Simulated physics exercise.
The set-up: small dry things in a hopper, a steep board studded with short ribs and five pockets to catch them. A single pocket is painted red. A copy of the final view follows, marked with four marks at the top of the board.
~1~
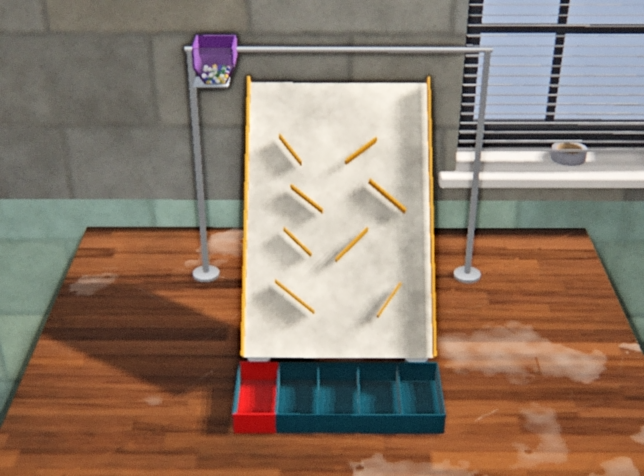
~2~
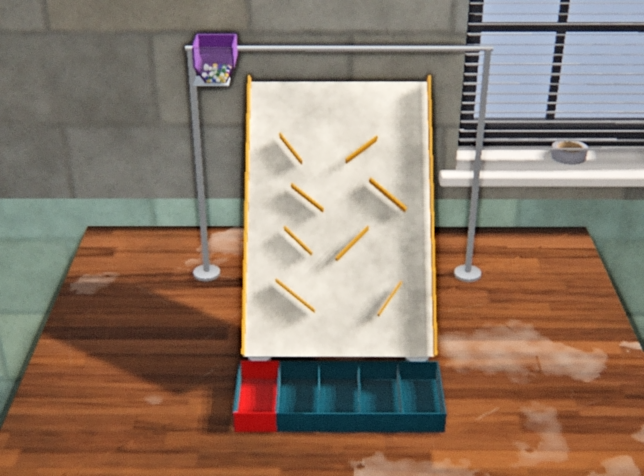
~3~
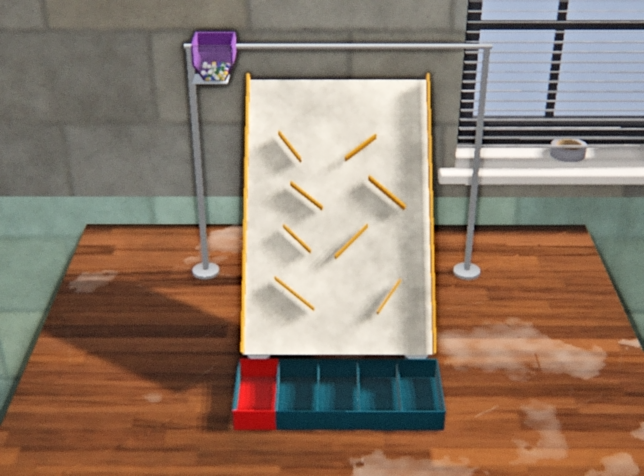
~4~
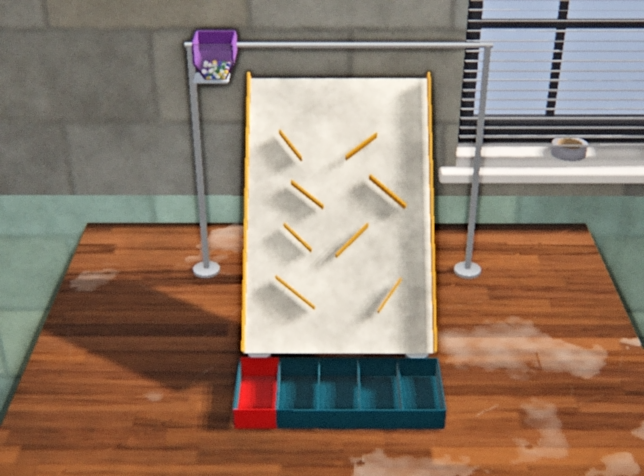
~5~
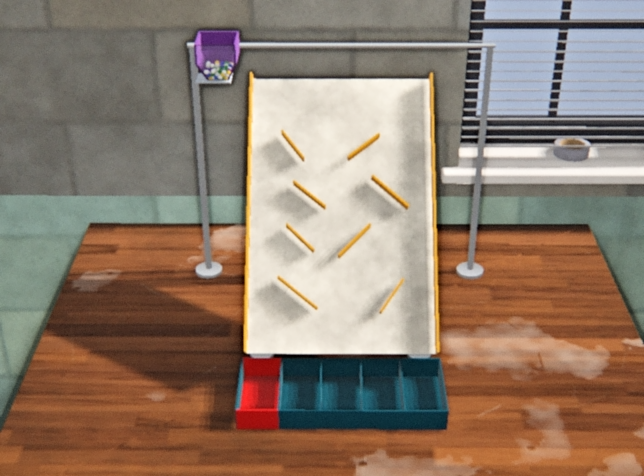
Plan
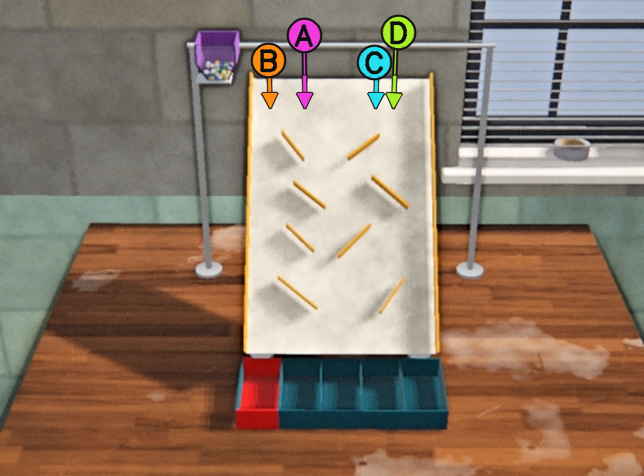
The clip opens on a purple hopper of small round beads at the upper left of a metal frame, beside a pale, steep board with slanted orange ribs. Below it sit five pockets, the leftmost red. The beads stay in the hopper throughout, and only the view shifts very slightly.
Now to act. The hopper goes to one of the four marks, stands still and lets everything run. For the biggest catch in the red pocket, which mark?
Mark B.
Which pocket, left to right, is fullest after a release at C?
The third.
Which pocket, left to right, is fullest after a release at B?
The first from the left.
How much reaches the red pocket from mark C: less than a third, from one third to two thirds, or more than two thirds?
Mark C gives less than a third.
On the marked copy, mark A meets the board at (304, 102); mark B meets the board at (270, 102); mark C meets the board at (375, 102); mark D meets the board at (393, 102).
If A is chosen, none in the red pocket, about two thirds in other pockets, about a third outside the box.
If B is chosen, about a quarter in the red pocket, a small part in other pockets, about two thirds outside the box.
If C is chosen, none in the red pocket, about a third in other pockets, about two thirds outside the box.
If D is chosen, none in the red pocket, about a third in other pockets, about two thirds outside the box.
